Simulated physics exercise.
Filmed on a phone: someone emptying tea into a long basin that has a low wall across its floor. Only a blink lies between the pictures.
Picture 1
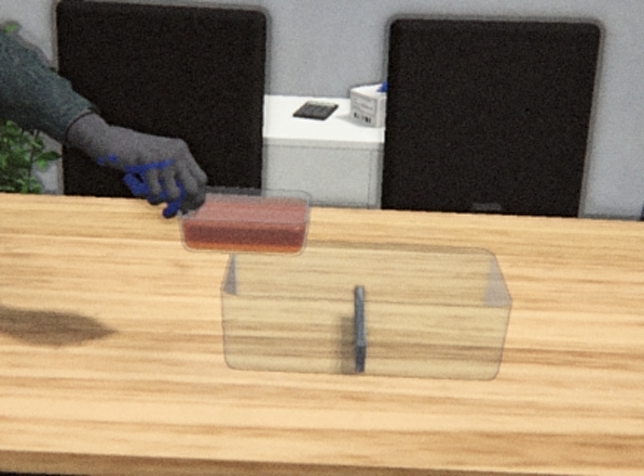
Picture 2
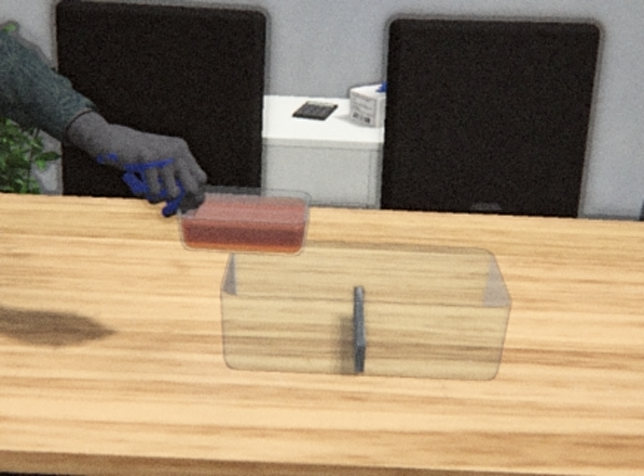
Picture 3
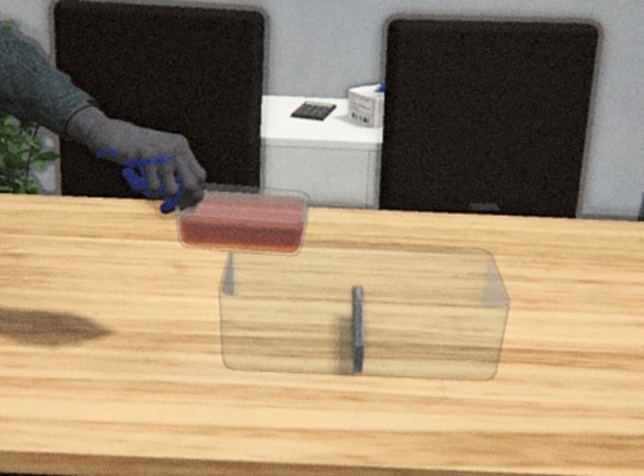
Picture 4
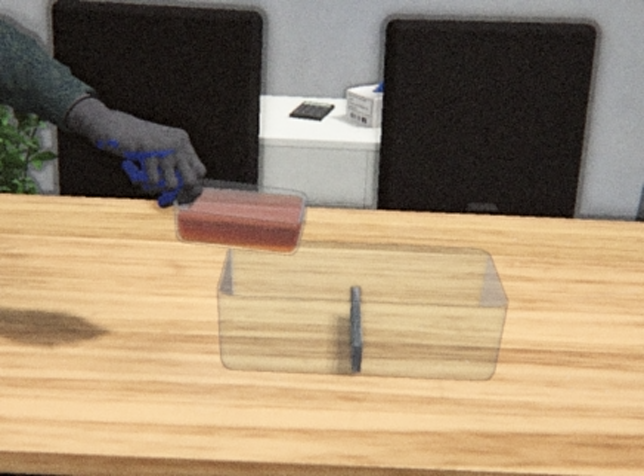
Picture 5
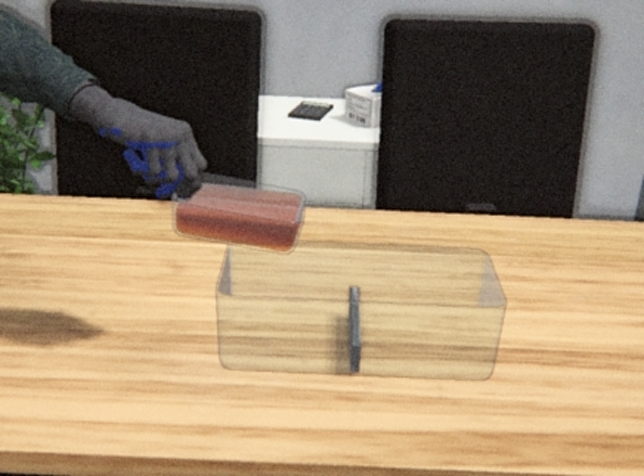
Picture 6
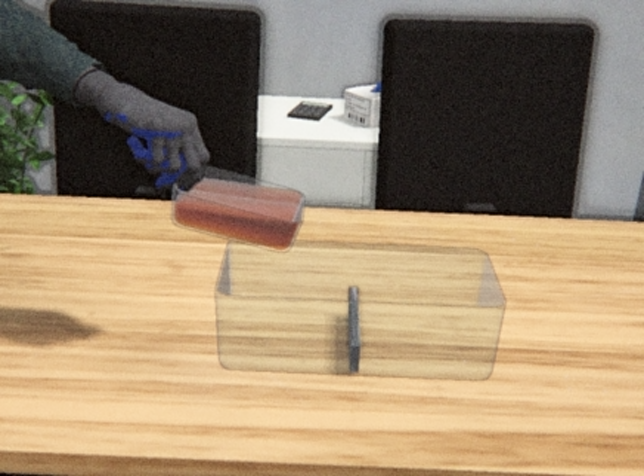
Above a clear divided basin on a table, a gloved hand slowly tilts a container of reddish liquid rightward.
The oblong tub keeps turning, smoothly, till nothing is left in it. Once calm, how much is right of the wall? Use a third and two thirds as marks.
It comes to above two thirds.
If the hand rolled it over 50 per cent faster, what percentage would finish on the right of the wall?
Close to 65 per cent.
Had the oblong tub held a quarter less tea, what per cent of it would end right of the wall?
About 80 per cent.
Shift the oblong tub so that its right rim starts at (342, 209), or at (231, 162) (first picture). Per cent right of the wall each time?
About 85 and 10 per cent.
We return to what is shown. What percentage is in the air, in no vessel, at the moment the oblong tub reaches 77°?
It comes to 55 per cent or so.
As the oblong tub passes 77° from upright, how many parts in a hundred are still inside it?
Close to 20 per cent.
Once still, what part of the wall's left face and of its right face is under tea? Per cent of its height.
Some 10 per cent left and 40 right.
A moment on, the oblong tub is tipped on its side and 21 per cent is still to pour, 8 is left of the wall and 17 right of it.
Next, the oblong tub is tipped right over and 0 per cent is still to pour, 14 is left of the wall and 81 right of it.
Then the oblong tub is tipped right over and 0 per cent is still to pour, 19 is left of the wall and 79 right of it.
Later the oblong tub is tipped right over and 0 per cent is still to pour, 19 is left of the wall and 79 right of it.
In the end 19 per cent lies left of the wall, 79 right of it and 2 outside.
